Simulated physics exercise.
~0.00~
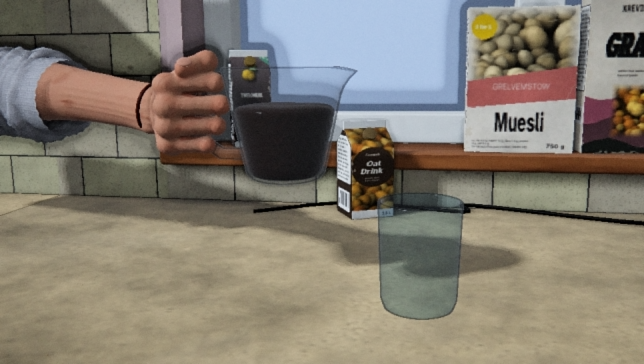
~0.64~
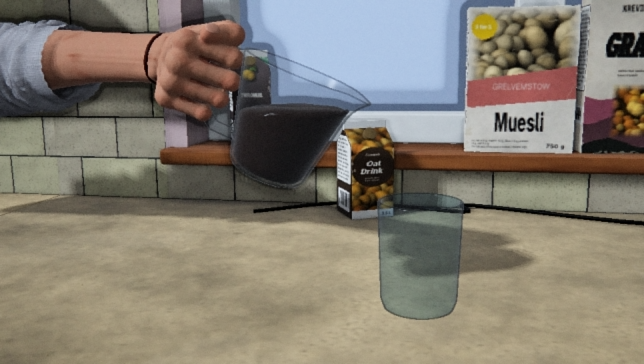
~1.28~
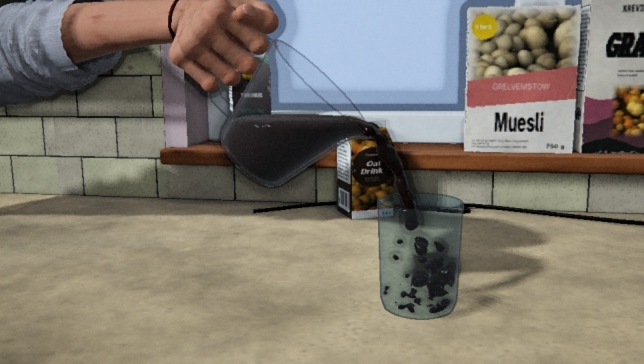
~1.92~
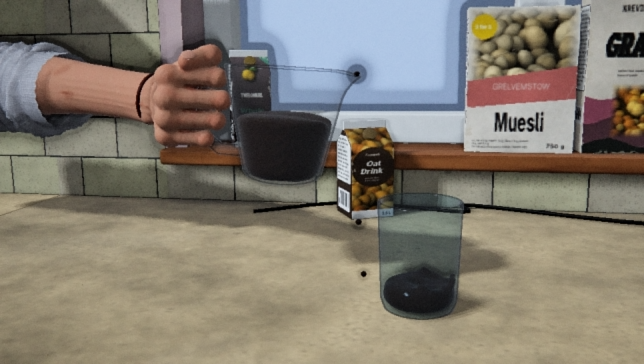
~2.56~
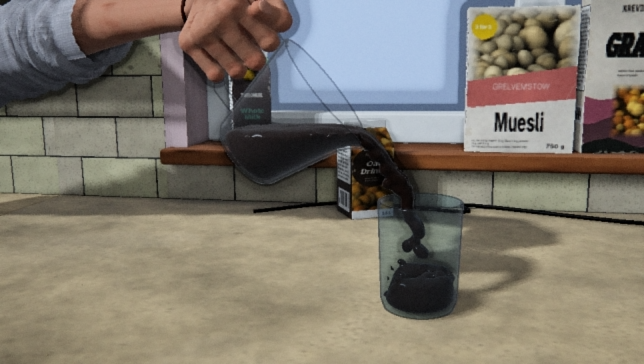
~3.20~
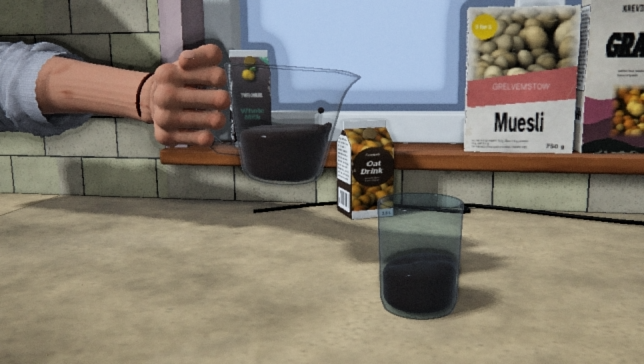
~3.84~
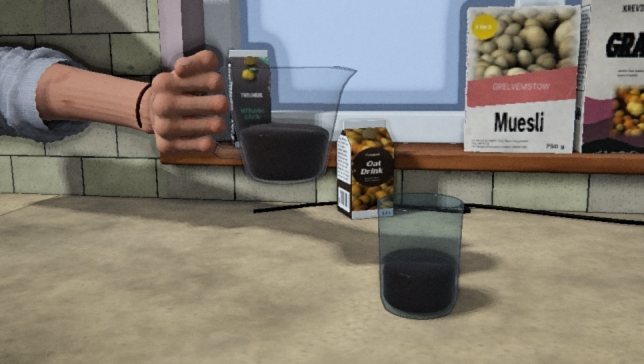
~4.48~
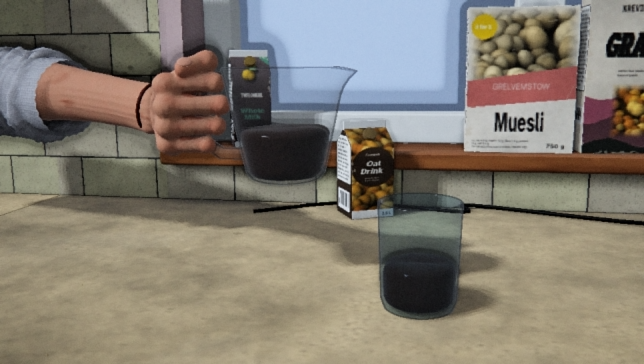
A hand reaching in from the left, with a grey-blue sleeve and a dark band at the wrist, holds a clear flared jug of dark coffee above a worktop, seen from the front by a still camera. An empty drinking glass stands below to the right, before a pale brick wall and a wooden sill holding a Muesli packet and other cartons. The jug tips right and coffee streams into the glass, then it swings back, a few drops falling. It tips again, further, and pours more. Finally it rests level, still holding coffee, with the glass partly filled.
